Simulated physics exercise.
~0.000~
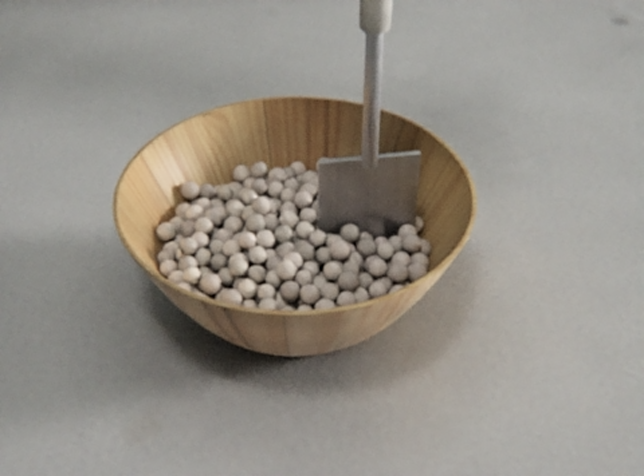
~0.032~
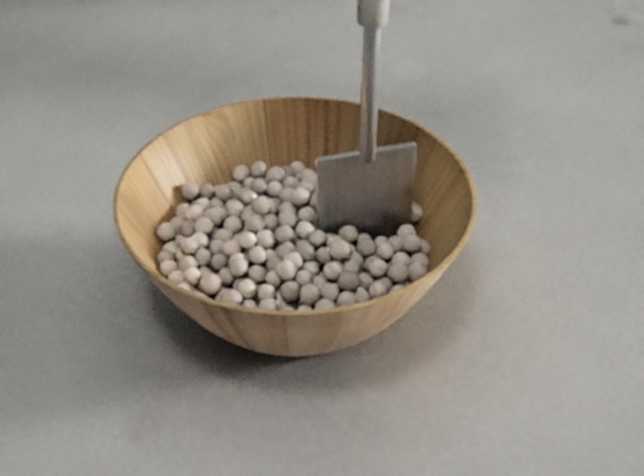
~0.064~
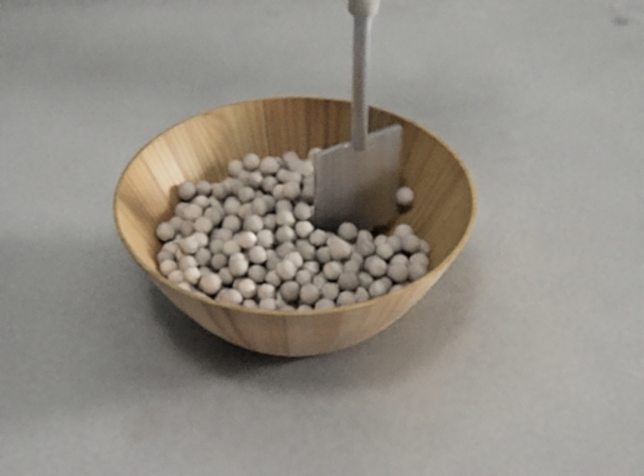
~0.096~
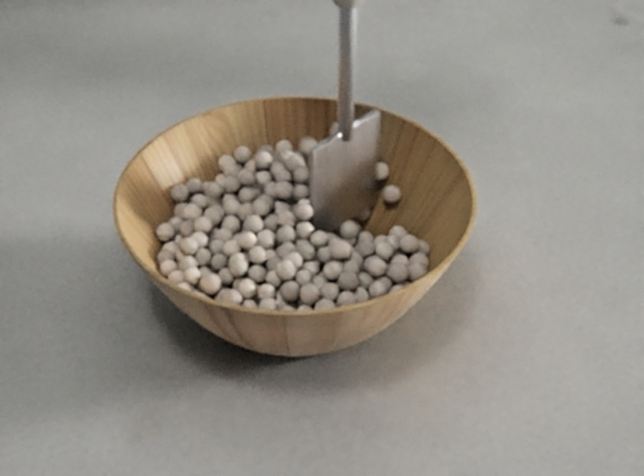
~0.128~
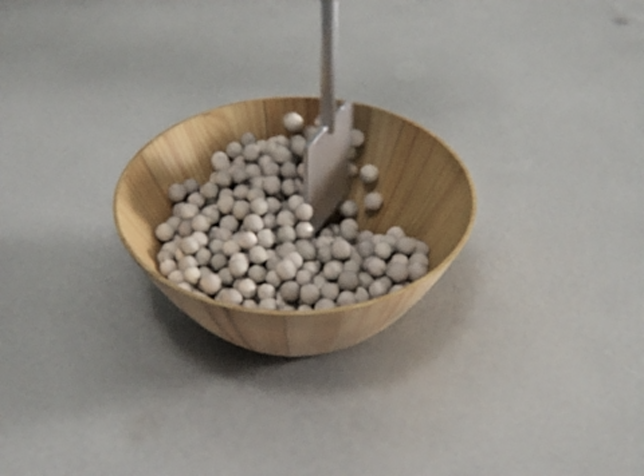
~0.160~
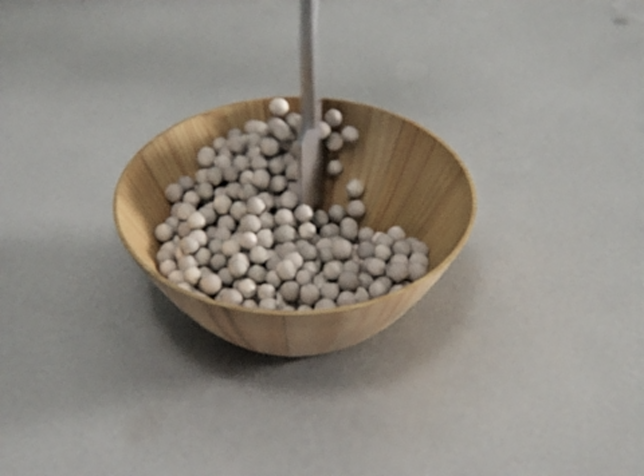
The clip opens on a wood-grained bowl of pale beads, with an upright spatula's flat blade standing in its right side. The spatula sweeps left along the far side, its blade turning edge-on as beads pile higher against the back wall and a few scatter across the bared wall to its right.
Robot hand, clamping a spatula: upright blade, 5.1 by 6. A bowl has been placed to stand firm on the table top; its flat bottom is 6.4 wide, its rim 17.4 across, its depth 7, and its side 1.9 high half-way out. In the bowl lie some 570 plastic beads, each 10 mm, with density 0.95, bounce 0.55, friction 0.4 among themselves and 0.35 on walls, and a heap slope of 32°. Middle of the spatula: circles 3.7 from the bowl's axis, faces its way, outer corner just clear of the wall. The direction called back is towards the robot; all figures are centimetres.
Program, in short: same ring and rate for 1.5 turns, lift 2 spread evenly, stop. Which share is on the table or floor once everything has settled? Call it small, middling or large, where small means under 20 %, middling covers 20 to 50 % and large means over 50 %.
I would call it small.
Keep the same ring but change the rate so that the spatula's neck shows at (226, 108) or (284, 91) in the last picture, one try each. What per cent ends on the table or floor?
About 30 per cent, then about 20 per cent.
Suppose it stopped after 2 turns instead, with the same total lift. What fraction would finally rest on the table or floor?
It would be around 10 per cent.
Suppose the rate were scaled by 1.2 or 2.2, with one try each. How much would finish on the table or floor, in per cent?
About 15 and 35 per cent.
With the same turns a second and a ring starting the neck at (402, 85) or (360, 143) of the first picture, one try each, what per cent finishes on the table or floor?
Close to 0 and 10 in a hundred.
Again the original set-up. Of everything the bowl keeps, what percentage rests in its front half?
Near 50 per cent of what stays in the bowl.
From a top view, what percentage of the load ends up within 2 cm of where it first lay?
I'd put it at about 40 in a hundred.
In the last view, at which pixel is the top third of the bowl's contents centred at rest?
Close to (262, 236).
By 0.52 s, 254° round, highest piece 10 above the table; 539 in the bowl, 16 on the table or floor, 13 in flight or on the tool.
By 0.89 s, 78° round, highest piece 8 above the table; 513 in the bowl, 53 on the table or floor, 2 in flight or on the tool.
By 1.27 s, 180° round, highest piece 7 above the table; 512 in the bowl, 56 on the table or floor.
By 1.97 s, 180° round, highest piece 7 above the table; 512 in the bowl, 56 on the table or floor.
Final count, 512 in the bowl, 56 on the table or floor. That is 10 % on the table or floor.
